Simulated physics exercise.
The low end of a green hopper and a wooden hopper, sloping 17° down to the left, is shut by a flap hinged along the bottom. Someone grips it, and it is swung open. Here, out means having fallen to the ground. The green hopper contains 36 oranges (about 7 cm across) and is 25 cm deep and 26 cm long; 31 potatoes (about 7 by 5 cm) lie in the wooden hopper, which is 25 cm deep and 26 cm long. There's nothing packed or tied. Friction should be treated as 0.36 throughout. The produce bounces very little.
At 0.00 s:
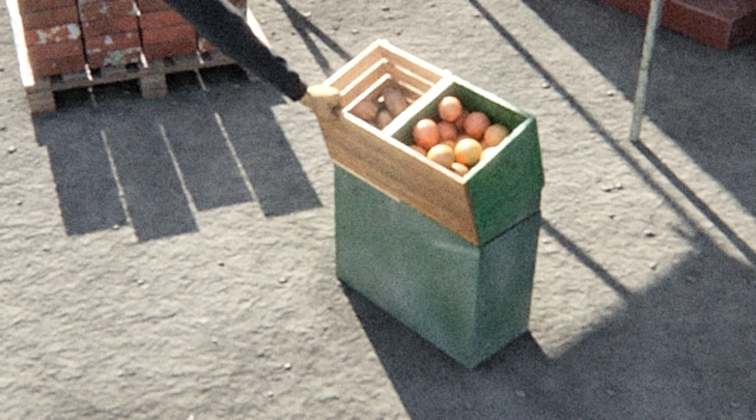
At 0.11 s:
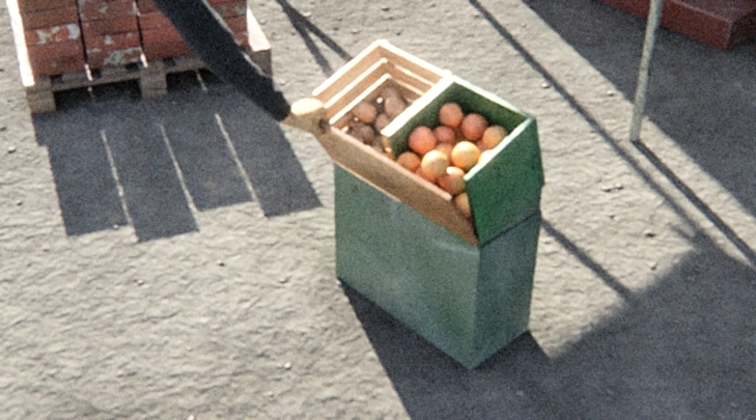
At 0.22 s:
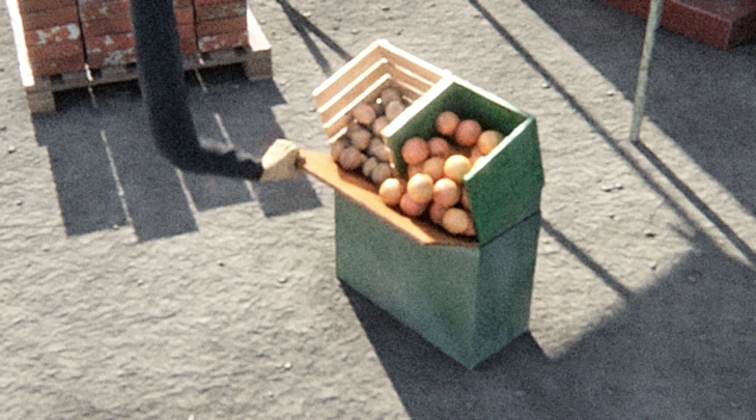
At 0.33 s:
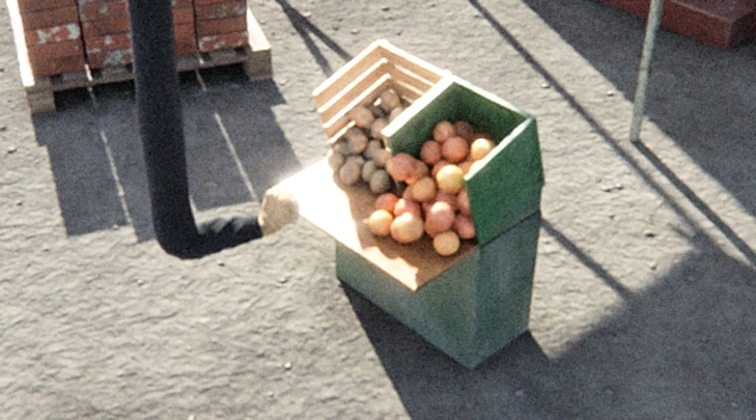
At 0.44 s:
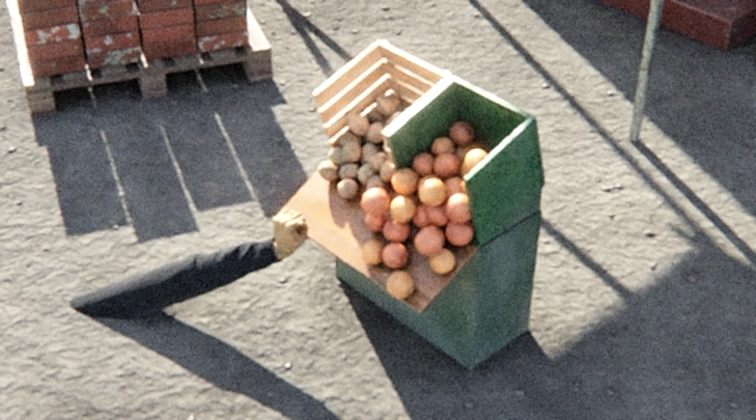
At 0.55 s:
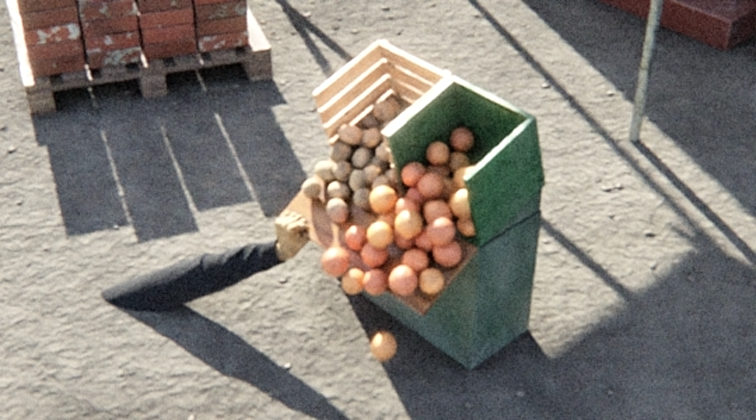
To begin with, a dark-sleeved arm holds the front flap of two joined hoppers, a wooden one with brown round items and a green one with oranges, on a green stand. The hand lowers the flap outward, and the contents roll forward onto it, until one orange drops off its edge.
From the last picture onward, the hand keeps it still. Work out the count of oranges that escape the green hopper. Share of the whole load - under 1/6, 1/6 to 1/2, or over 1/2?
Most of it falls out.
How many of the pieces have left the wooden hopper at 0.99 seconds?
Wooden hopper - about 10 out by that time.
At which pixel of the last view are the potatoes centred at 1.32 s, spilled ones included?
(247, 349).
After 0.74 s, the green hopper is down by 10 of 36 and the wooden hopper is down by 1 of 31.
After 0.99 s, the green hopper is down by 25 of 36 and the wooden hopper is down by 10 of 31.
After 1.32 s, the green hopper is down by 35 of 36 and the wooden hopper is down by 23 of 31.
Final count (at 1.76 s), the green hopper is down by 36 of 36 and the wooden hopper is down by 31 of 31. Asked share, 36 of 36, 100 per cent.
